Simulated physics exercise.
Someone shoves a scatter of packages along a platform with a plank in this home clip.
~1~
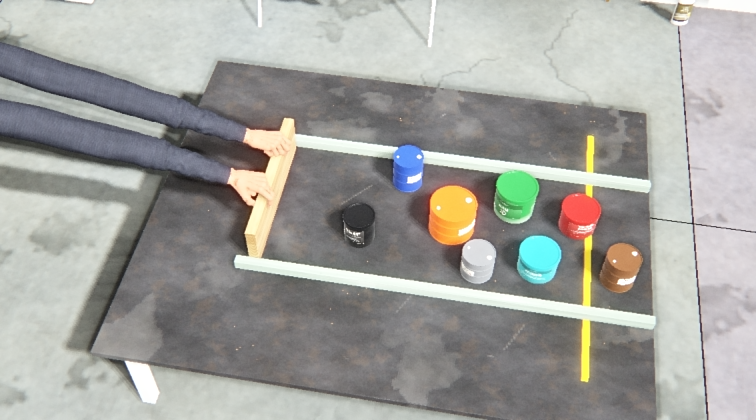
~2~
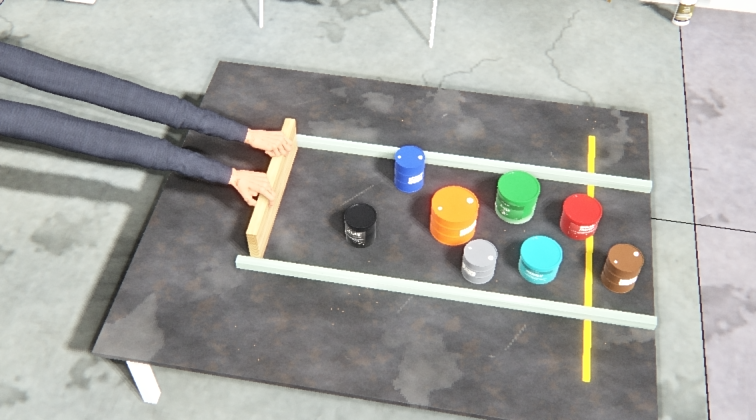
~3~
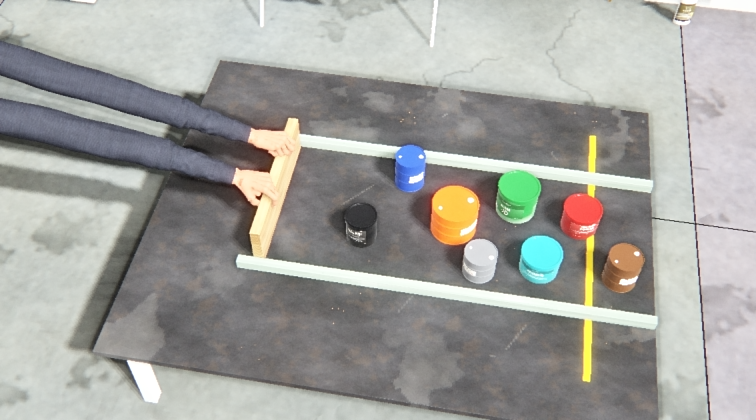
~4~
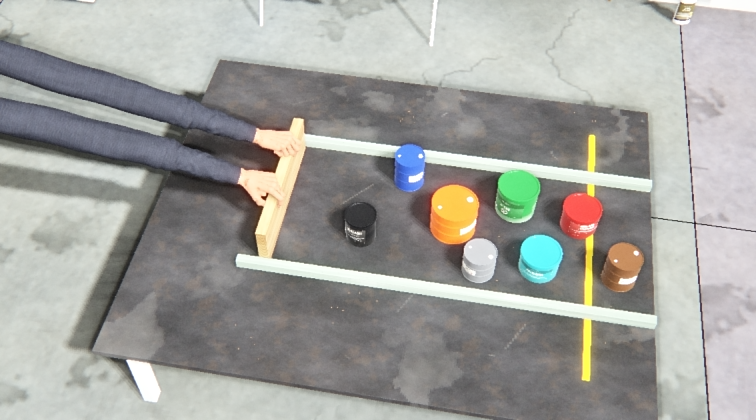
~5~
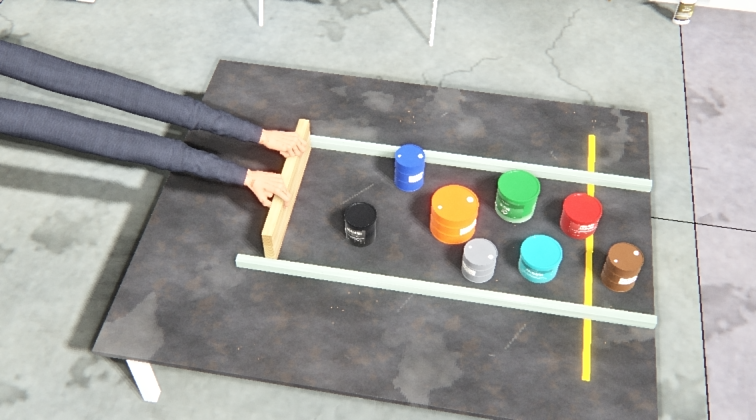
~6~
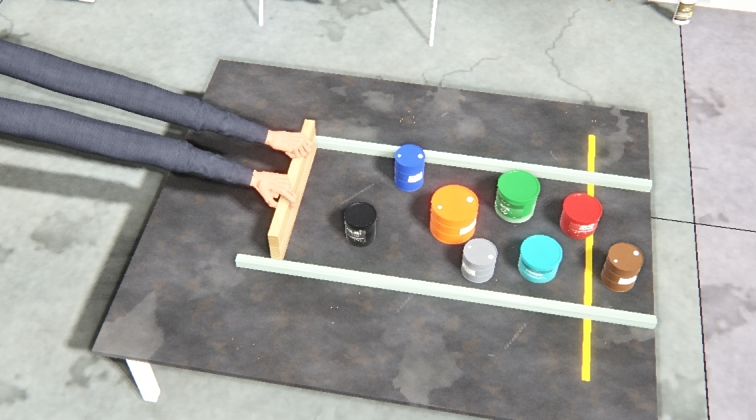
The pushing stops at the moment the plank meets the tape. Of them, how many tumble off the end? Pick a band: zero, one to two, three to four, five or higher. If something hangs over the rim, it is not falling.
Band: One to two.
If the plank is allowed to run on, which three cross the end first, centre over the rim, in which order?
Sequence: The brown canister, the red pail, the turquoise pail.
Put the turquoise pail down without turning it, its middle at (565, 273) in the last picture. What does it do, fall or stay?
It is safe.
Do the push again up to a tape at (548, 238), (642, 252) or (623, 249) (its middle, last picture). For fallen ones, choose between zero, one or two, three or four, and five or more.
Taking the places in the order asked: None, then more than four, then three or four.
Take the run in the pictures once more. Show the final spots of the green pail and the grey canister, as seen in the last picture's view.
In the last picture the first middle sits at (638, 206) and the other at (607, 292).
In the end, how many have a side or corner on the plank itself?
That makes 4.
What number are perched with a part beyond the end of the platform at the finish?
The overhang total is 2.
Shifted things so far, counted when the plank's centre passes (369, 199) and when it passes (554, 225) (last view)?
Counts: 1 / 8.
Soon after, none off yet; brown canister at rest near (622, 268); red pail at rest near (580, 216); turquoise pail at rest near (539, 259).
After that, none off yet; brown canister at rest near (622, 268); red pail at rest near (580, 216); turquoise pail moving near (543, 259).
In the end, the number that fall off is one or two; gone, red pail and brown canister.
